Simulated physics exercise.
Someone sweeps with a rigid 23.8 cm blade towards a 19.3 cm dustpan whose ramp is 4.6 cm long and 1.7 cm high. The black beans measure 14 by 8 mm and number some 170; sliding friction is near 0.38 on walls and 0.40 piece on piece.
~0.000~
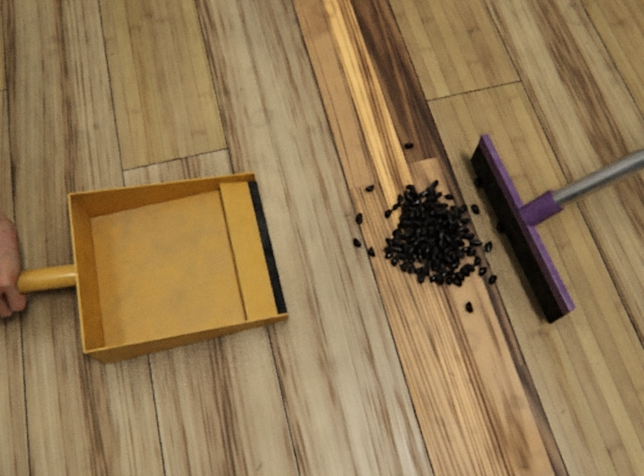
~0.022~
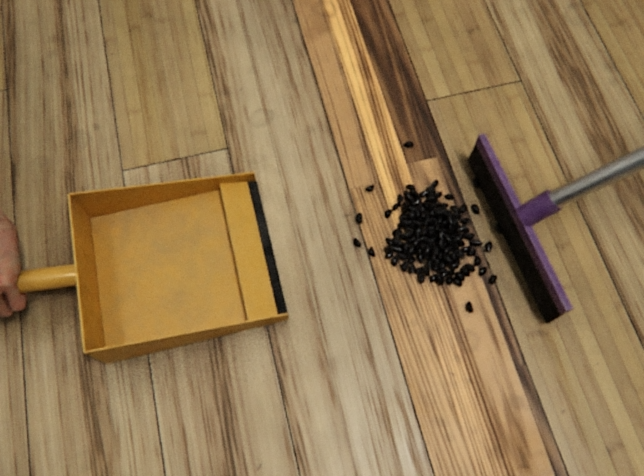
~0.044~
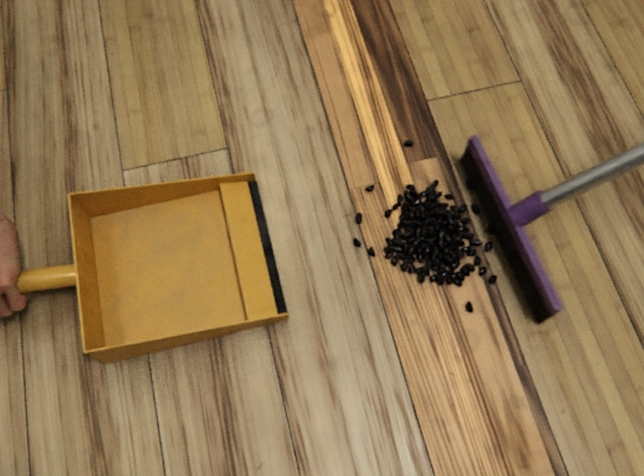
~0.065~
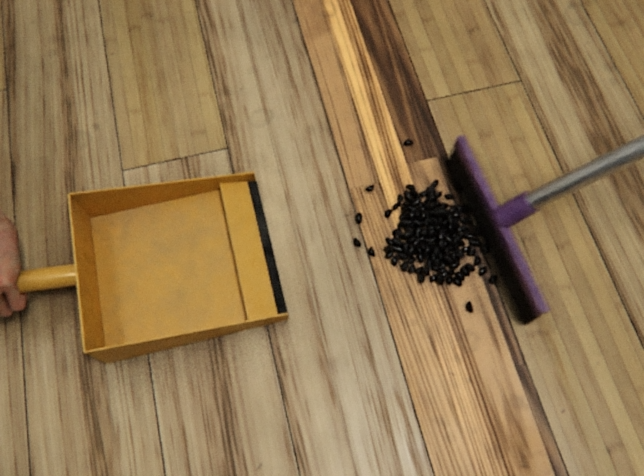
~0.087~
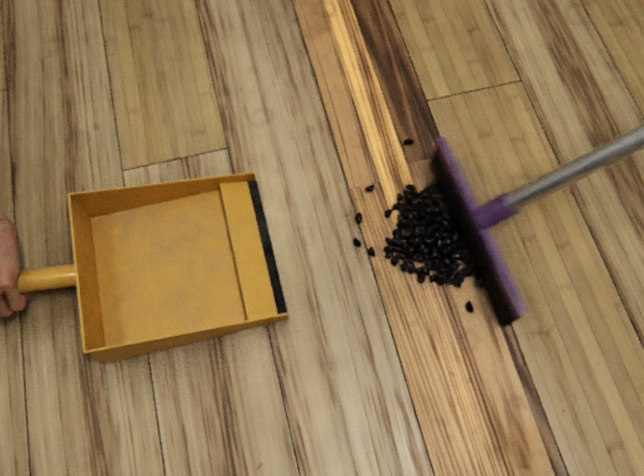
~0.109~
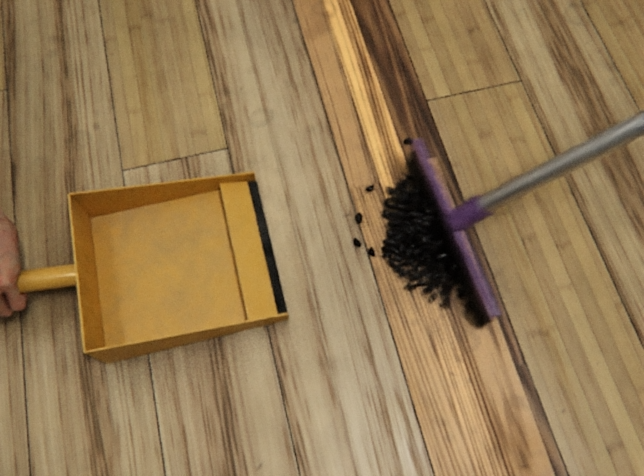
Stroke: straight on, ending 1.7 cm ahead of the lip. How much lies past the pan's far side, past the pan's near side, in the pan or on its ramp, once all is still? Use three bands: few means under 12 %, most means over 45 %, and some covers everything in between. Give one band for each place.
Far side: Few, near side: Some, pan: Most.
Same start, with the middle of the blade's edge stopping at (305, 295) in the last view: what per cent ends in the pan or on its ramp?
Share caught: Approx. 50 %.
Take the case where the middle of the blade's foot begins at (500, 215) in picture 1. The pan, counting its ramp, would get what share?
Close to 60 in a hundred.
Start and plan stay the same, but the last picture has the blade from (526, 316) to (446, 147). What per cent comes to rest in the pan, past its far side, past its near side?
The pan gets 40, the far side 5 and the near side 20.
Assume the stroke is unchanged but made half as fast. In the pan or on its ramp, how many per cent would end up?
I'd put it at close to 35 per cent.
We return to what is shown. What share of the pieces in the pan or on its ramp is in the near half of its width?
Something like 50 per cent of the catch.
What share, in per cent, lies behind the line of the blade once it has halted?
Something like 0 per cent, roughly.
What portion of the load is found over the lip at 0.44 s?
By that time, around 60 percent.
After 0.19 s, middle of the blade 10 cm from the lip; 0 % over the lip, far side 0 %, near side 15 %.
After 0.24 s, middle of the blade 4 cm from the lip; 5 % over the lip, far side 0 %, near side 20 %.
After 0.44 s, middle of the blade 3 cm from the lip; 60 % over the lip, far side 5 %, near side 20 %.
At rest (2.9 s), far side 5 %, near side 20 %, pan 55 %, in front of the lip or behind the blade 20 %.
